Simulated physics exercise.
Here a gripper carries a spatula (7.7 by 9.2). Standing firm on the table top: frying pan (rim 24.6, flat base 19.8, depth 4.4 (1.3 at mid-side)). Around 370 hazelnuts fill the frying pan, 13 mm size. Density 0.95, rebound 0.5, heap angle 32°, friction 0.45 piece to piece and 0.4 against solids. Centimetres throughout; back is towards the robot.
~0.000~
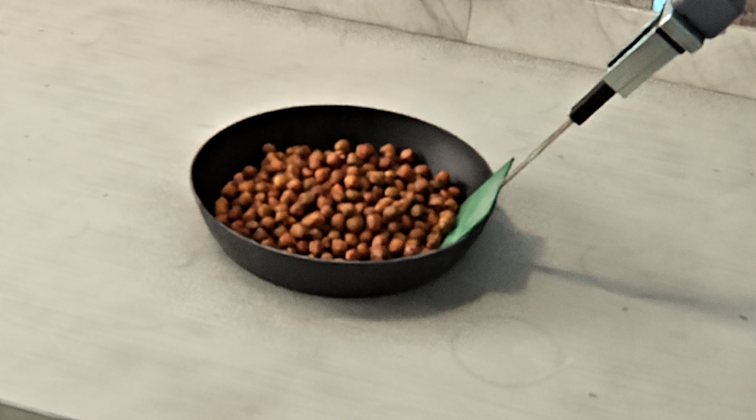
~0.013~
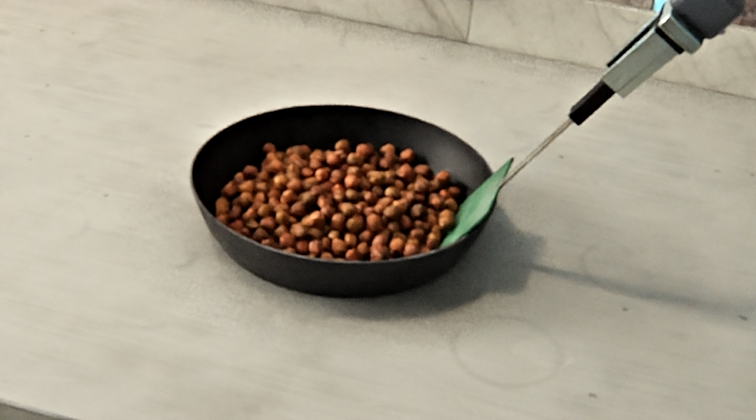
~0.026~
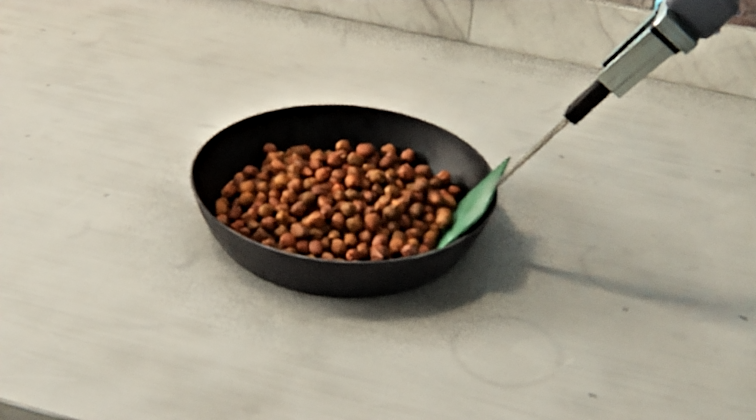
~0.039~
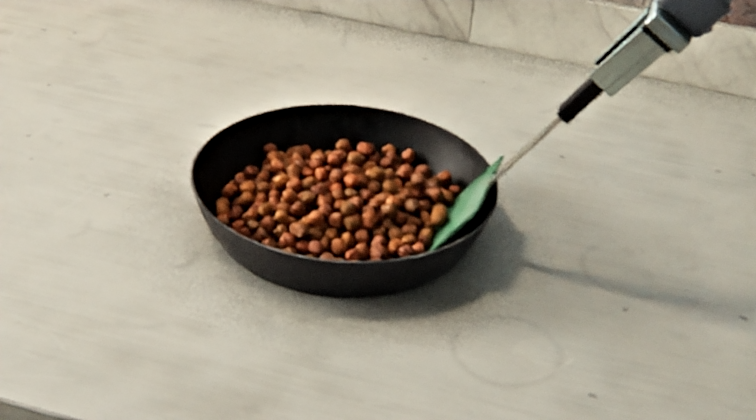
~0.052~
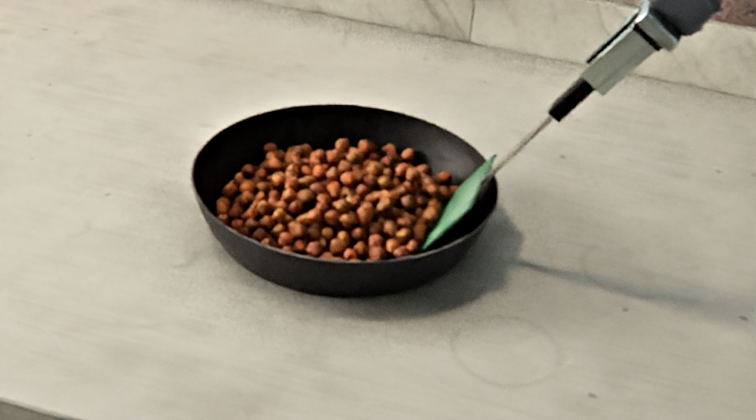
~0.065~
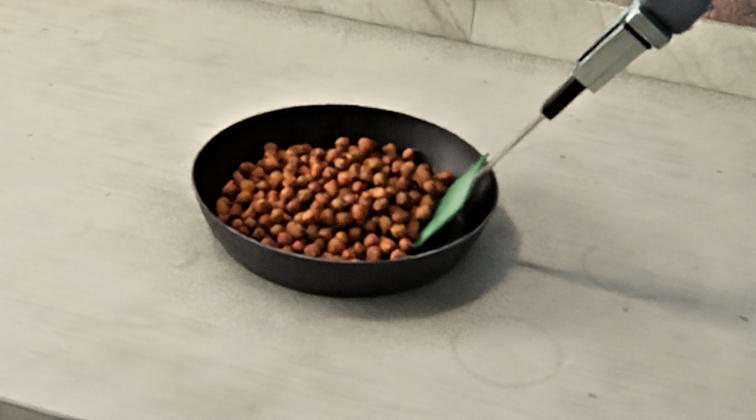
In this clip, a gripper holds a green spatula at the right side of a black frying pan filled with hazelnuts on a table top, then moves it slightly left, nudging the nearby nuts while the pan stays still.
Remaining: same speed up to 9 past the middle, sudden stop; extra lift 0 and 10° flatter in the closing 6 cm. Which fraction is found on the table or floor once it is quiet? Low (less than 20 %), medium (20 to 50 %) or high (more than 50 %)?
Answer: Low; less than 20 % of the hazelnuts finish on the table or floor.
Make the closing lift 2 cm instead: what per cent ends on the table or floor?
Some 15 per cent.
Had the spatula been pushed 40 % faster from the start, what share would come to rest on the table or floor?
In that case some 10 per cent.
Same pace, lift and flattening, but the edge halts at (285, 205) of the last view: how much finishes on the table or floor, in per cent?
Some 0 per cent.
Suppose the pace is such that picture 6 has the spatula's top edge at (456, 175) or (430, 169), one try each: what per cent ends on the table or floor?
Some 15 and 30 per cent.
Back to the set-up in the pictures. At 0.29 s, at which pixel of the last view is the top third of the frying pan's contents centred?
Near (281, 162).
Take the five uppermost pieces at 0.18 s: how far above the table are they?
About 5 cm.
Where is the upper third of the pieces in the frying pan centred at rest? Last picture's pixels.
Near (249, 158).
After 0.18 s, sloping 56°, highest piece 5 above the table; 372 in the frying pan.
After 0.29 s, sloping 52°, highest piece 6 above the table; 372 in the frying pan.
After 0.55 s, sloping 46°, highest piece 7 above the table; 345 in the frying pan, 22 on the table or floor, 5 on the blade or in flight.
After 1.60 s, sloping 46°, highest piece 7 above the table; 341 in the frying pan, 31 on the table or floor.
In the end, 341 in the frying pan, 31 on the table or floor. That is 8 % on the table or floor.
